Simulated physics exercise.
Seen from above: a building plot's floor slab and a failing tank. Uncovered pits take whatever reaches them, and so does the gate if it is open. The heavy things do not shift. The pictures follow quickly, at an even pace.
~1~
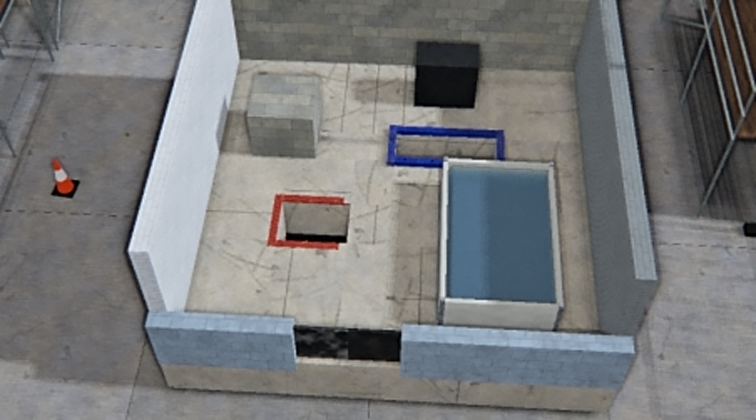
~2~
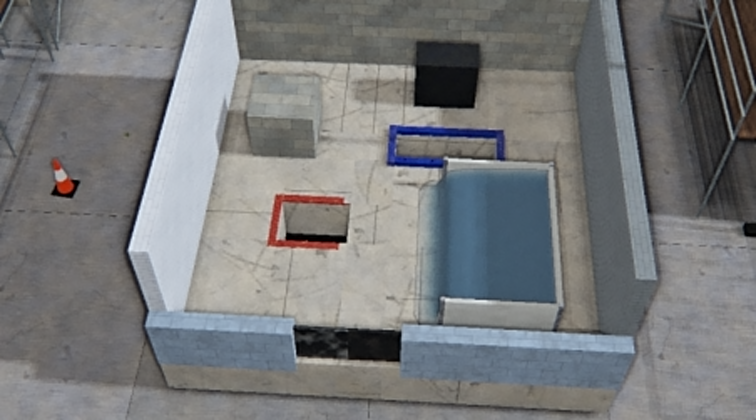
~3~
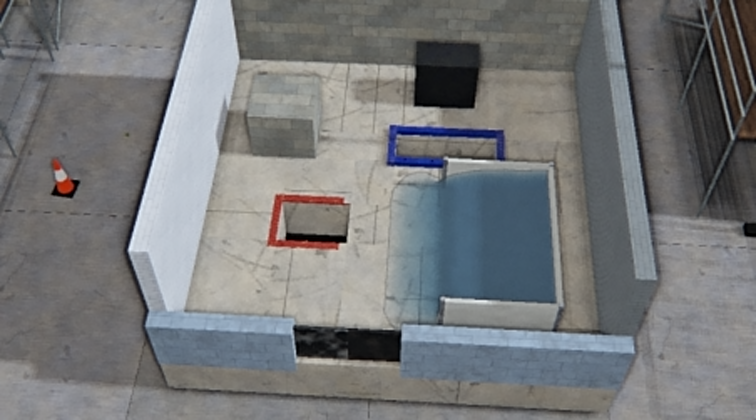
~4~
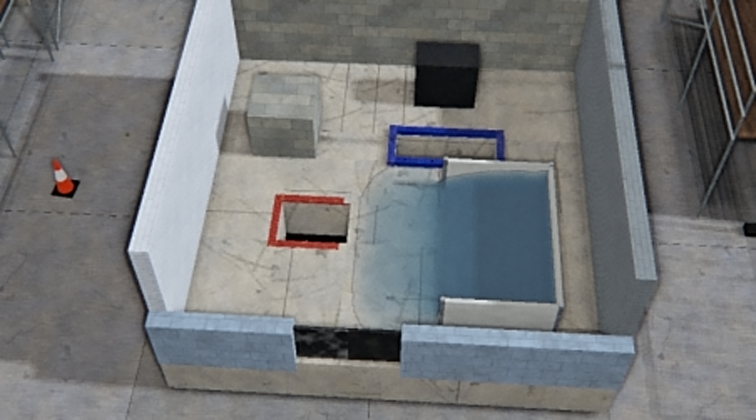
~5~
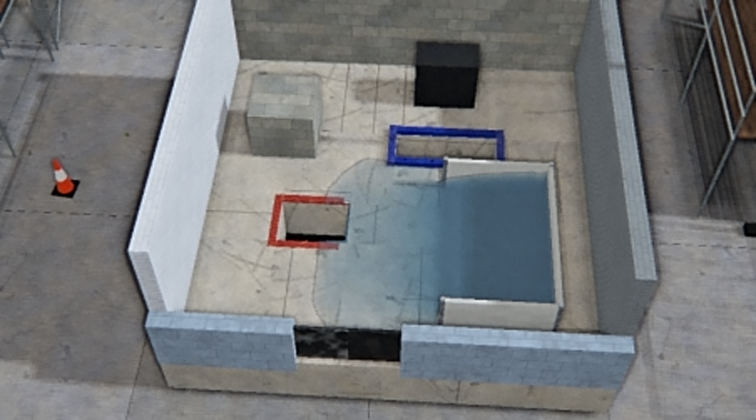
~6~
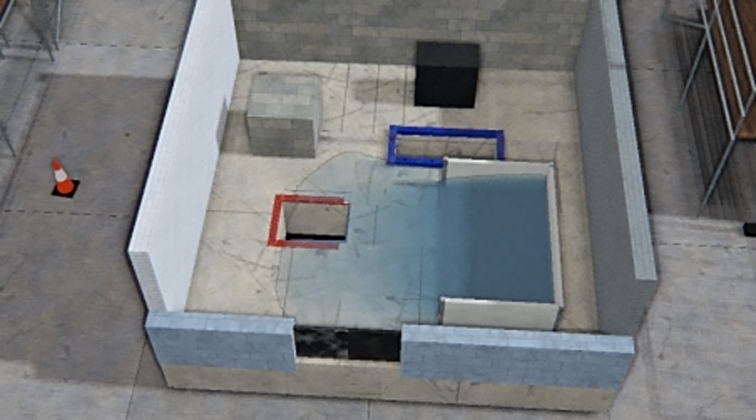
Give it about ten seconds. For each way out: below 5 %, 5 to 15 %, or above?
In the end: The gate takes under 5 %; the red pit takes over 15 %; the blue pit takes under 5 %.
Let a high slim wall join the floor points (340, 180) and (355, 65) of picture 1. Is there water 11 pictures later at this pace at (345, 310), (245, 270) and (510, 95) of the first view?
In that order: Covered, under water, clear.
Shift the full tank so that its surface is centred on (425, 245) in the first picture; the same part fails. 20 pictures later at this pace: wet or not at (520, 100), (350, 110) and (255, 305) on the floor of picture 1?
One after the other: Free of water, clear, covered.
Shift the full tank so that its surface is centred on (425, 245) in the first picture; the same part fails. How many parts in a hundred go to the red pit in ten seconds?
Roughly, in per cent: Red 60.
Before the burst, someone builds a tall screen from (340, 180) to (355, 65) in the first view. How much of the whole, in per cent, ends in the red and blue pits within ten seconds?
Parts in a hundred: Red 55, blue 0.
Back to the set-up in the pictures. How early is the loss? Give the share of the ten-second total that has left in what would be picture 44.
About 85 per cent.
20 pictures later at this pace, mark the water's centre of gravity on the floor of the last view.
Close to (320, 233).
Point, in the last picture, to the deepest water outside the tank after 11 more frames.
At about (181, 329).
A moment on, water covers 45 % of the floor; the gate 0 %, the red pit 10 %, the blue pit 0 %.
Next, water covers 50 % of the floor; the gate 0 %, the red pit 18 %, the blue pit 0 %.
Then, water covers 60 % of the floor; the gate 0 %, the red pit 26 %, the blue pit 0 %.
Later, water covers 70 % of the floor; the gate 0 %, the red pit 40 %, the blue pit 0 %.
In the end, water covers 90 % of the floor; the gate 0 %, the red pit 48 %, the blue pit 0 %.
